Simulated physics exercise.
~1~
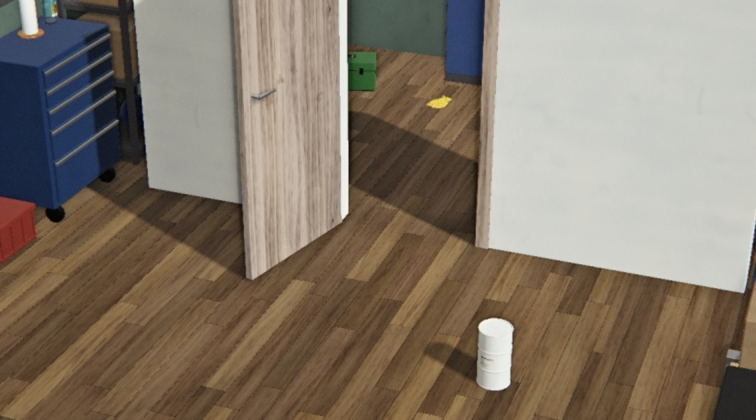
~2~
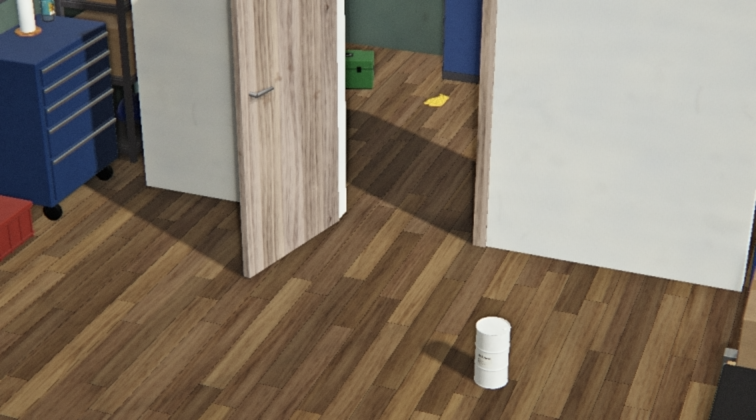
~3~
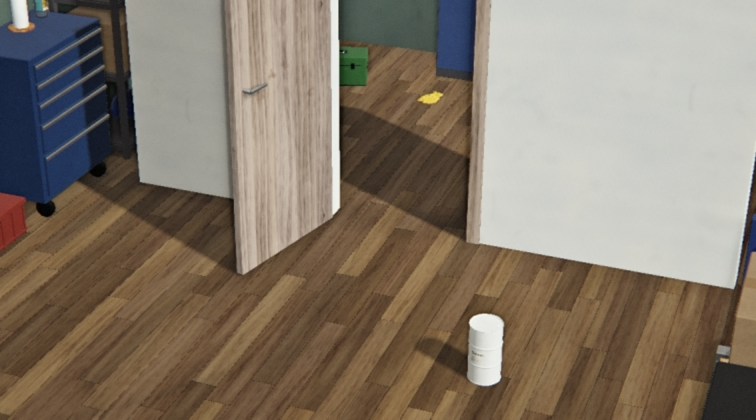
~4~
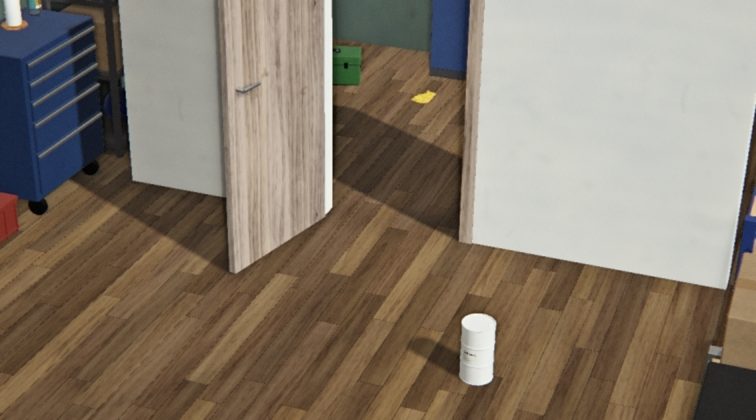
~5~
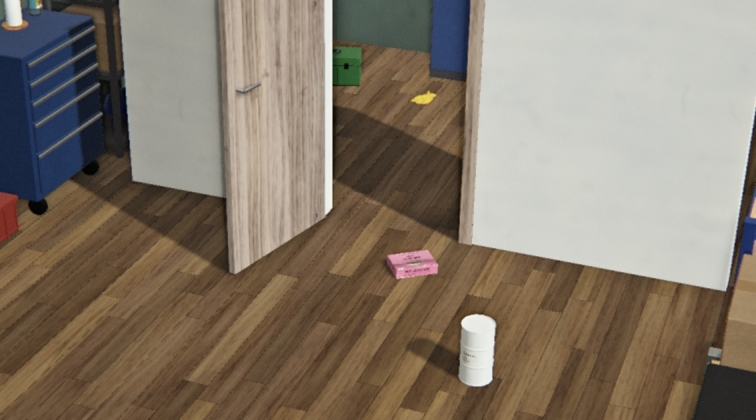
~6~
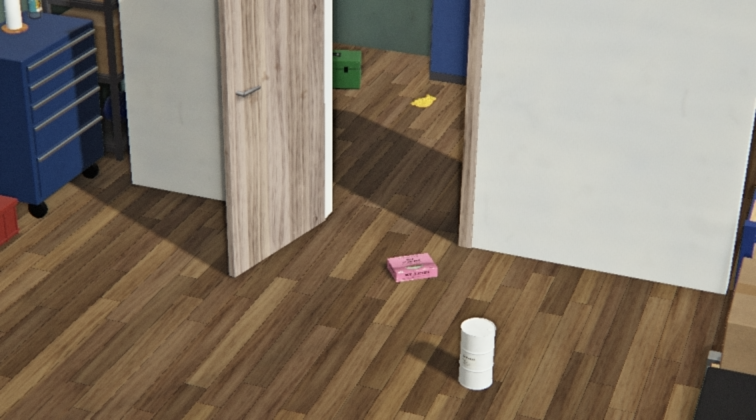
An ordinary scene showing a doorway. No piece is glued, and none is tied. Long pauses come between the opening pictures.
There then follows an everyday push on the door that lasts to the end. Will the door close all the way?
My guess is the door will end up still ajar.
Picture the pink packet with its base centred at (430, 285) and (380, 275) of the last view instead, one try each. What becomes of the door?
On the first go it makes it all the way, and on the second it doesn't make it all the way.
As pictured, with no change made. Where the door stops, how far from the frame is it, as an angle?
Open angle: About 15°.
Then, 0.70 s after the last picture, open by 79°.
Then, 1.30 s after the last picture, open by 43°.
Then, 1.50 s after the last picture, open by 32°; pink packet slid a little near (425, 261).
Then, 1.70 s after the last picture, open by 21°; pink packet slid about its own width near (440, 251).
At rest, open by 16°; moved from the start, pink packet; white canister in place. Seen from the same camera at the end, pink packet near (446, 248).
